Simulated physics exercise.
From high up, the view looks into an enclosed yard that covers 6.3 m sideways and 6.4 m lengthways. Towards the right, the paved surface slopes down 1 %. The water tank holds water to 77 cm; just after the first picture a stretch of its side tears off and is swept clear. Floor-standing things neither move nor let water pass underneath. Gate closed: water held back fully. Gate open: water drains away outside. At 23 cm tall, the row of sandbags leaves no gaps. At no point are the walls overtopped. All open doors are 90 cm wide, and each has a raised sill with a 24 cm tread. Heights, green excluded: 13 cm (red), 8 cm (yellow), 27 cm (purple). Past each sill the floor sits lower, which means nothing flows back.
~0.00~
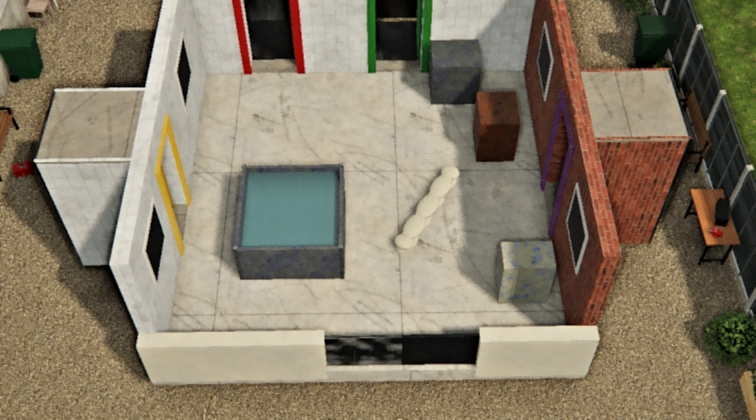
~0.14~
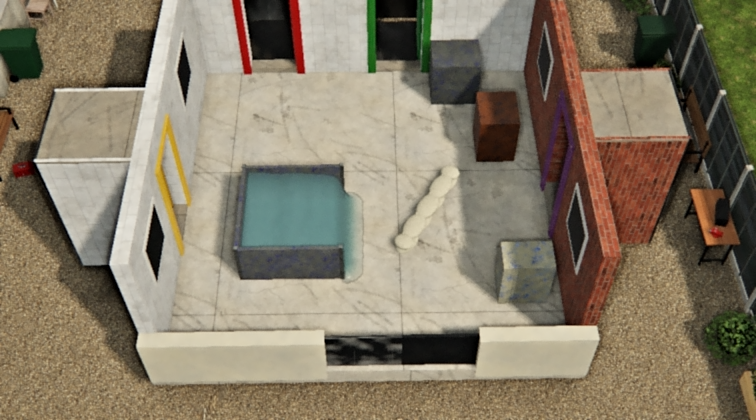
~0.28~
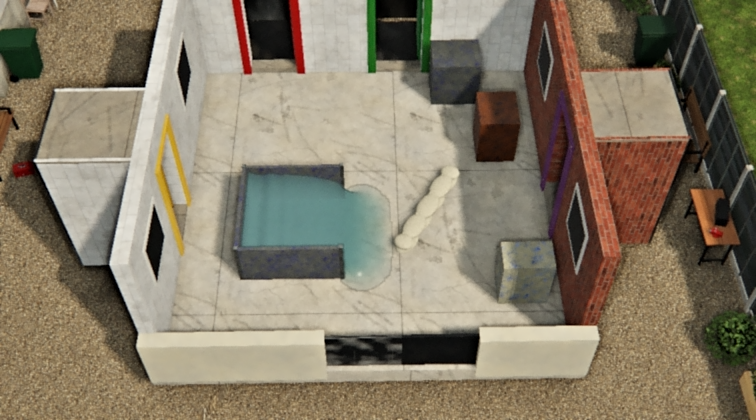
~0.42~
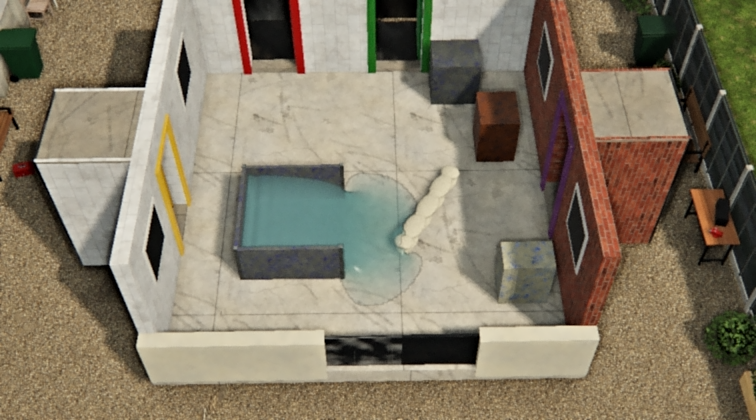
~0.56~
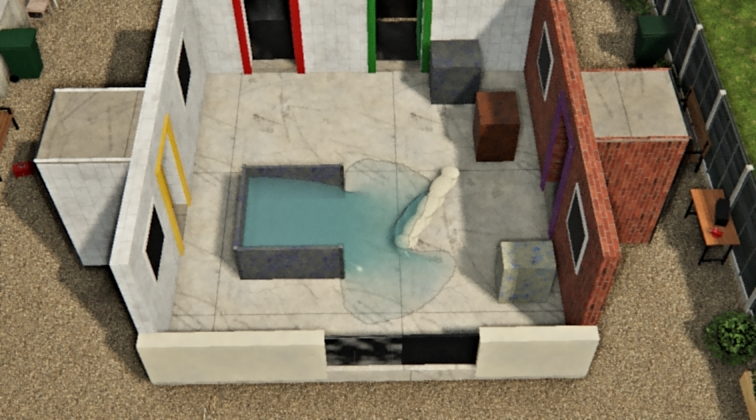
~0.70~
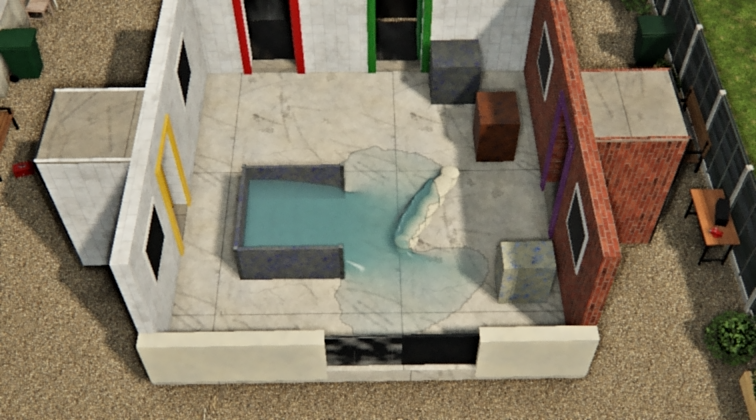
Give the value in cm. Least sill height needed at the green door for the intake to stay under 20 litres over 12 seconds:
17 cm or so.
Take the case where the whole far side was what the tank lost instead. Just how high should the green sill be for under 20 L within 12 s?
If so: Around 18 cm.
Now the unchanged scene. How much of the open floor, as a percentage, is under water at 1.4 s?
Wet: Close to 35 %.
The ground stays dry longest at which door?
Door: Yellow.
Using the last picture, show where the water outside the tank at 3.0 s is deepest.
About (552, 305).
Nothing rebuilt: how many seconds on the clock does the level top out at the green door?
I'd say near 3.0 seconds.
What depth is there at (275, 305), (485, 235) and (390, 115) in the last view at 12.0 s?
First 5, then 6, then 4 cm.
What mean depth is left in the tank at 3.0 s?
Averaged depth comes out at about 10 cm.
After 1.4 s water covers 35 % of the floor, deepest (44 cm) near (395, 244); it has not reached the green door.
After 3.0 s water covers 50 % of the floor, deepest (31 cm) near (552, 305); 19 cm at the green door, 47 litres in over its 8 cm sill.
After 12.0 s water covers 95 % of the floor, deepest (8 cm) near (517, 80); 5 cm at the green door, 126 litres in over its 8 cm sill.
At the green door as built, the water arrived by 2.1 s and peaked near 19 cm at 3.0 s.
With a sill of 14 cm, 38 litres would have come in within the 12 s; with 19 cm, 10 litres. So under 20 litres takes about 17 cm.
